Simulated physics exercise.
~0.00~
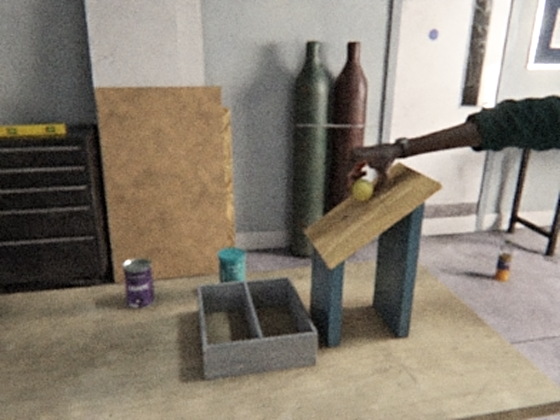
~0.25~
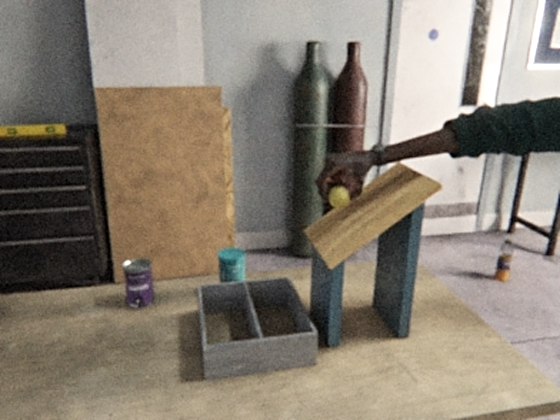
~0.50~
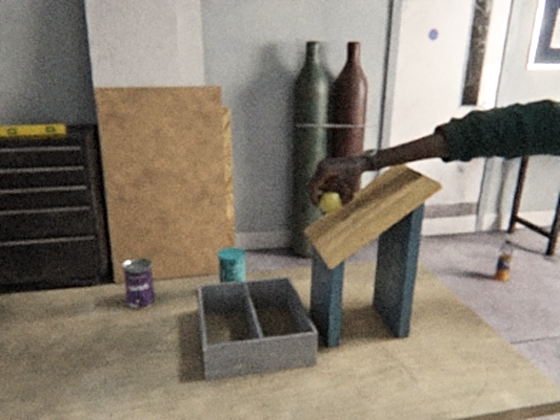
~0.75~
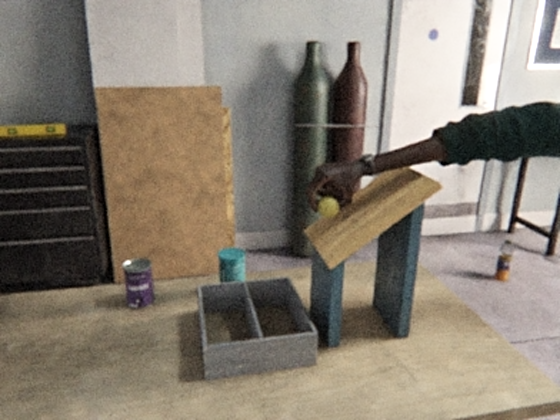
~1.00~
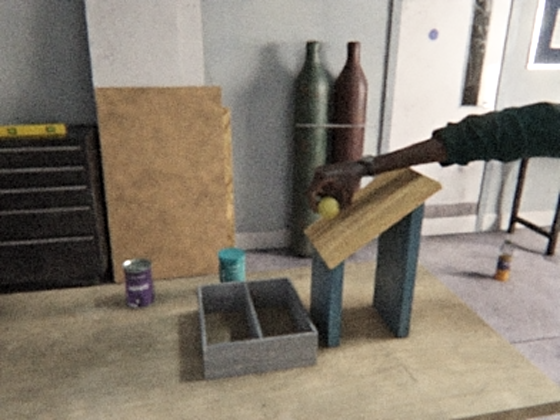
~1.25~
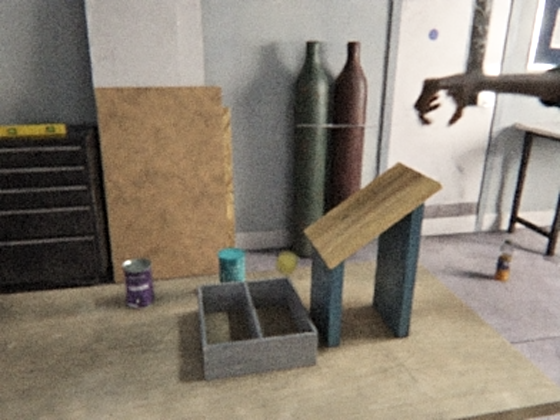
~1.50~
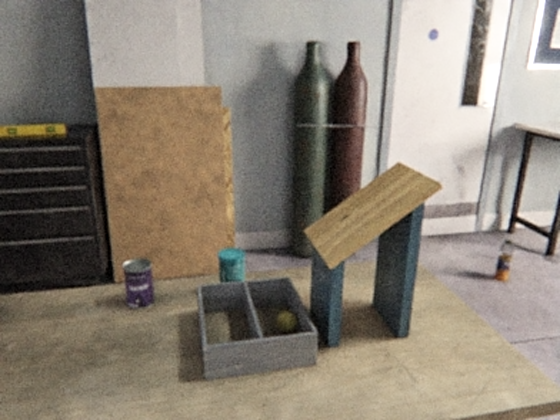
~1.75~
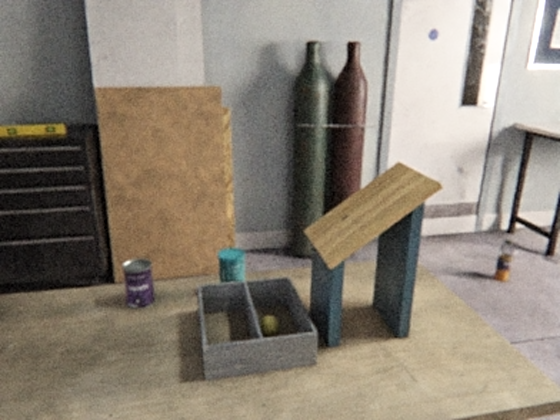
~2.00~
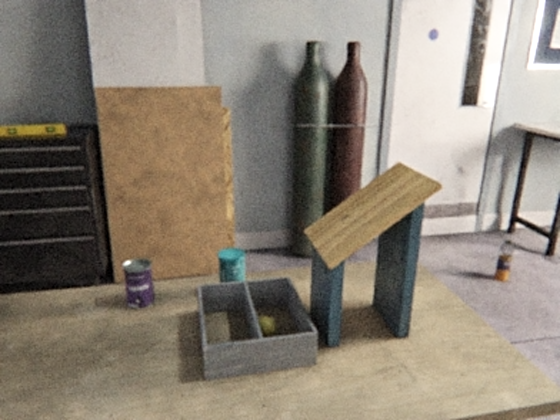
In a workshop, a hand releases a yellow ball from a sloped board into a tray's nearer bay.
